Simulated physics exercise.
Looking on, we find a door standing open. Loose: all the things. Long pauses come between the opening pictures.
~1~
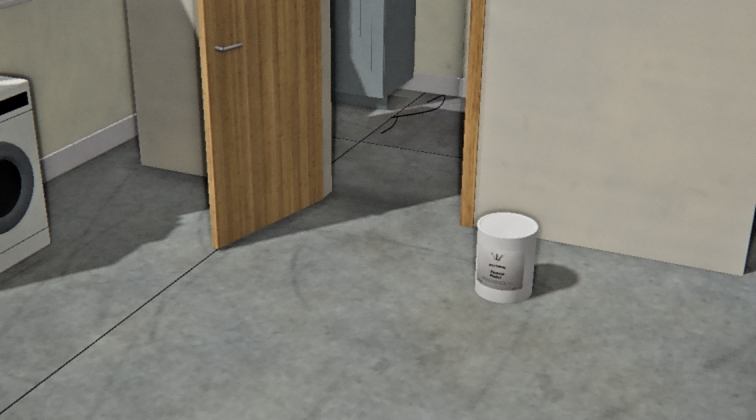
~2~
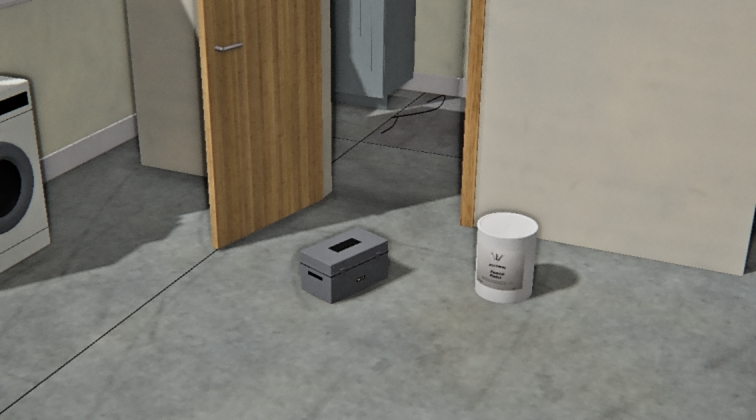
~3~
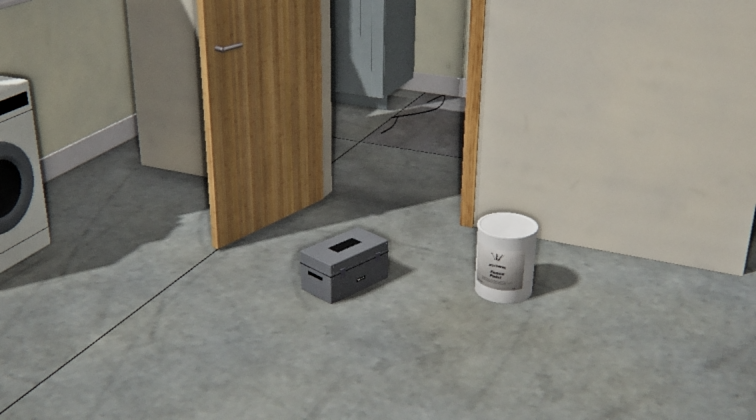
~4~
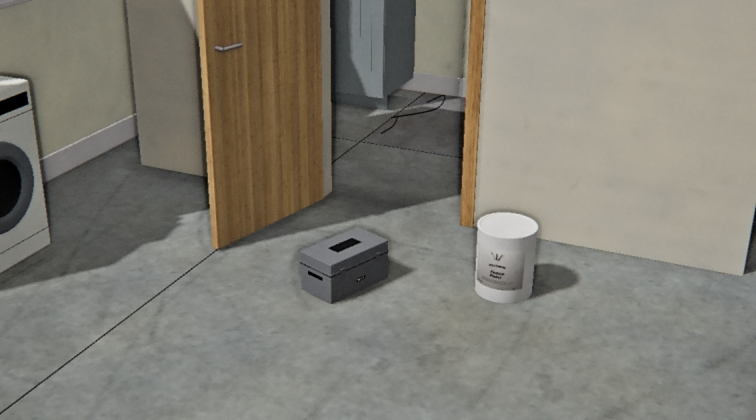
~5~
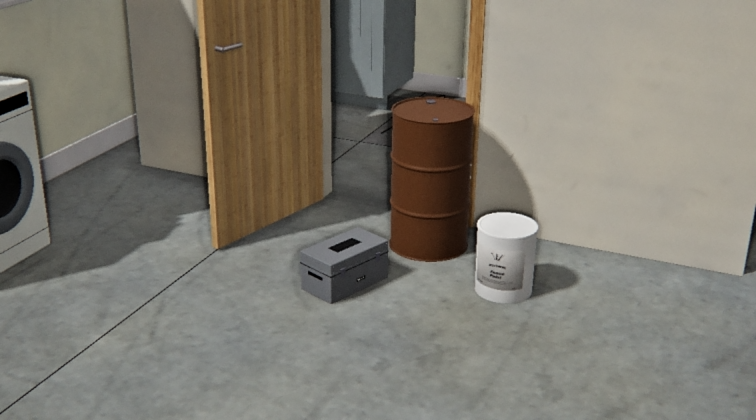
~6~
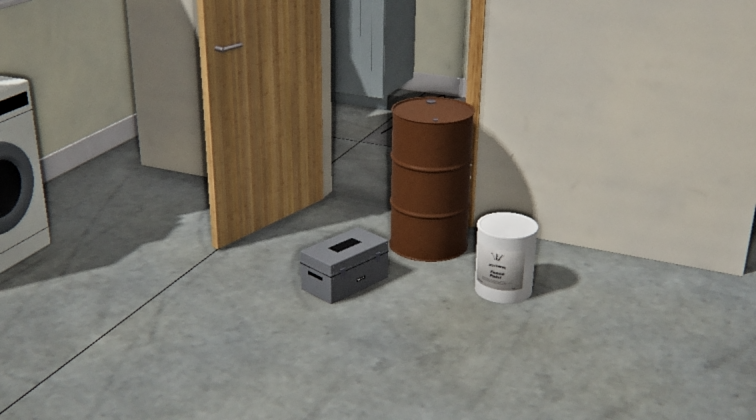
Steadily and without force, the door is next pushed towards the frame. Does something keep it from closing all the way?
Yes, it stays partly open.
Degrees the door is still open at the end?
Some 35° open.
Then, 0.60 s after the last picture, door at 81°.
Then, 1.00 s after the last picture, door at 55°.
At rest, door at 36°; all 3 in place. Seen from the same camera at the end, brown drum near (431, 179).
